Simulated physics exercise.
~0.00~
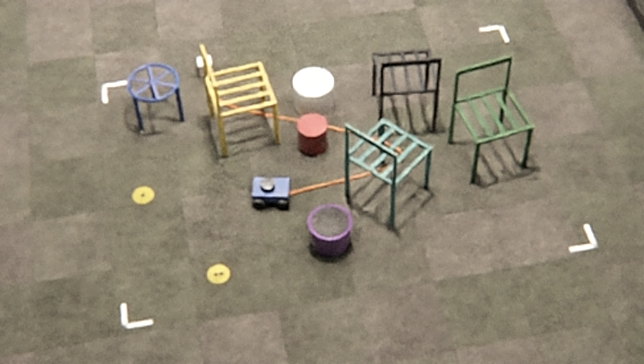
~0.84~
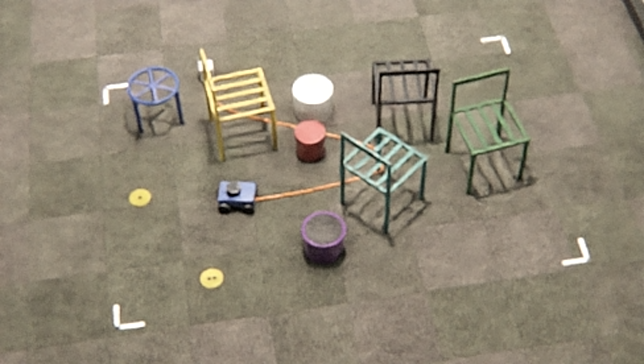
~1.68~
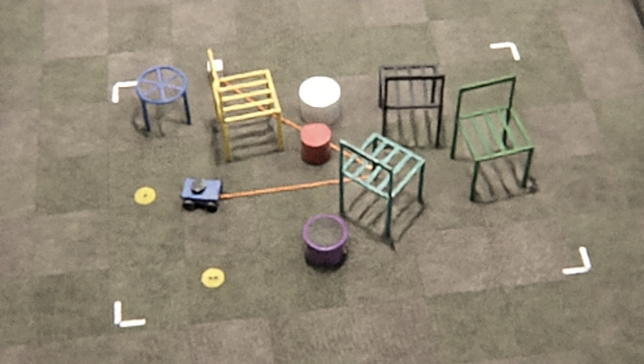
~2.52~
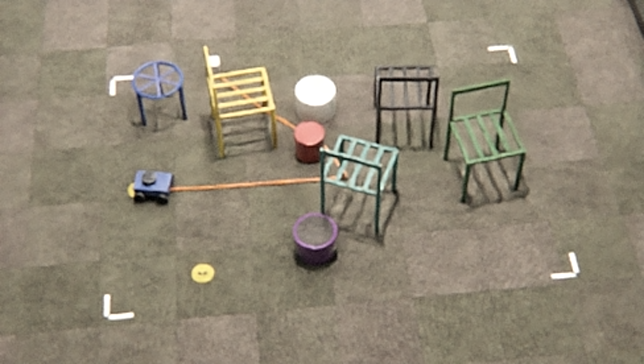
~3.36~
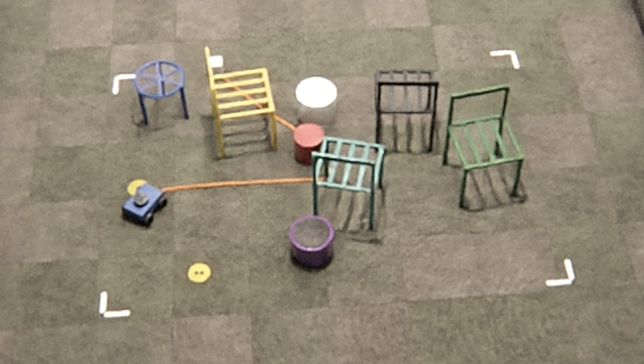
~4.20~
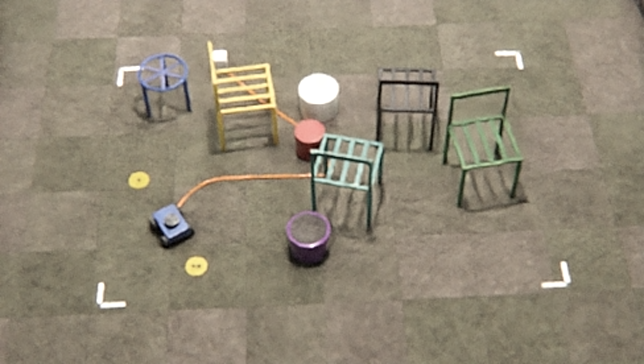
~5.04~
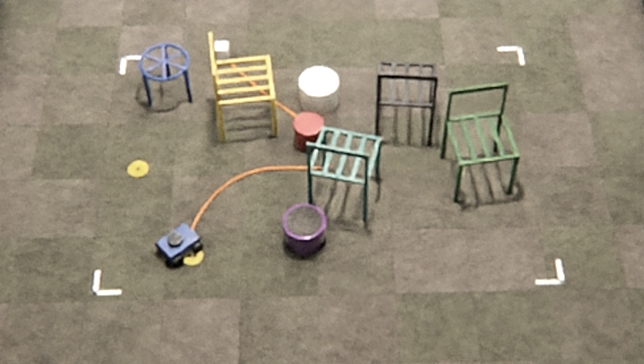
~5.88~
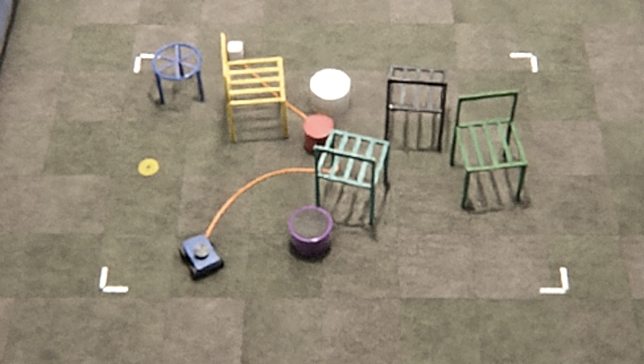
On a hallway floor, a small blue cart trailing an orange lead drives left, shifting a teal chair, then curves back toward the lower right and stops.
